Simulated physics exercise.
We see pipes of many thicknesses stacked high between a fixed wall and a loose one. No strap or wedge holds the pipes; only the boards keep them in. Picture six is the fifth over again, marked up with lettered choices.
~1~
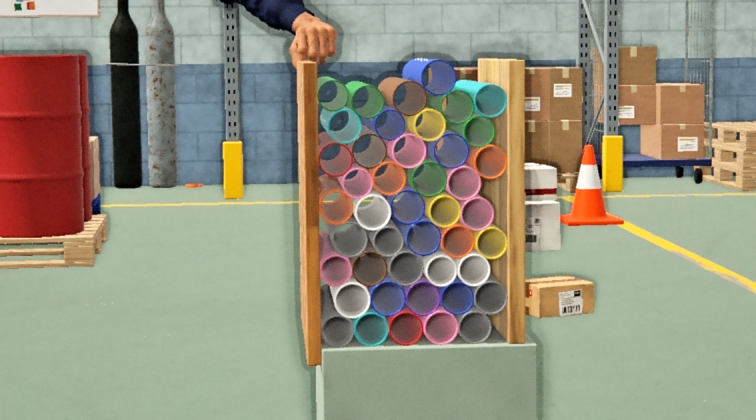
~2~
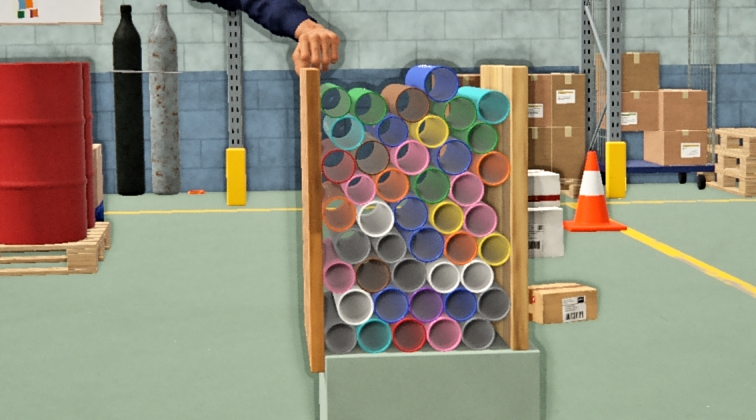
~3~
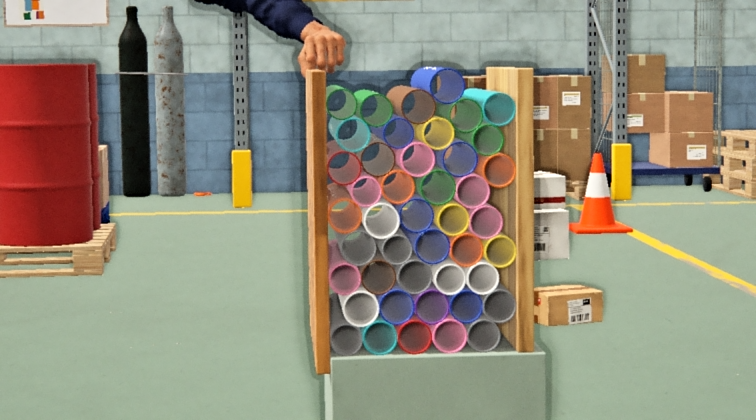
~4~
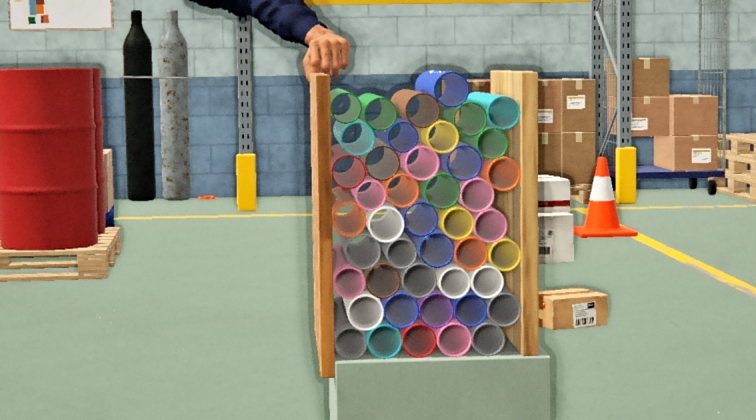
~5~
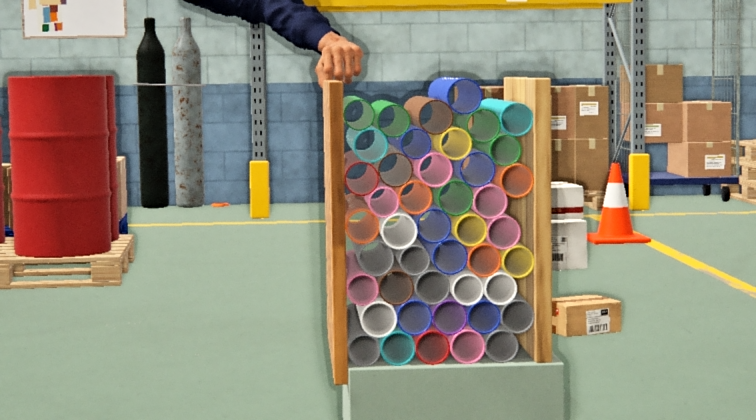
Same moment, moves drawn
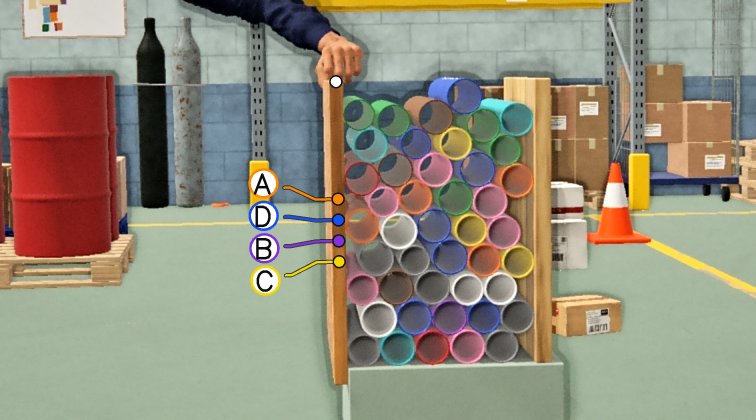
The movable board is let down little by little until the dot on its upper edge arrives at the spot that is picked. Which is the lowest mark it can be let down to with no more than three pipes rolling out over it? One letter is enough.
It can be let down to A.
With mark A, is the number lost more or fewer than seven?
At A, fewer than seven.
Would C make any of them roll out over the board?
Yes.
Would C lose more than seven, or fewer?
It loses more than seven.
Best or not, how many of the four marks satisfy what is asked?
One of the four.
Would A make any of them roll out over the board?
Yes, at A.
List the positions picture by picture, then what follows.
The first picture shows an orange pipe (458, 242); a white pipe (373, 213); a pink pipe (358, 183).
The second picture shows a pink pipe (361, 190); an orange pipe (494, 169).
The third picture shows a green pipe (488, 140); a green pipe (466, 116).
The fourth picture shows side board (321, 214); a grey pipe (351, 343).
The fifth picture shows a purple pipe (450, 318); a pink pipe (362, 289); an orange pipe (484, 261).
On the copy, A at (338, 199); B at (339, 241); C at (339, 262); D at (338, 220); the white dot at (336, 82).
On A. First, top of the board (344, 135).
Then, top of the board (345, 194).
Finally, top of the board (345, 198), one out over the board.
By contrast, B four out over the board; C more than three out over the board; D four out over the board.
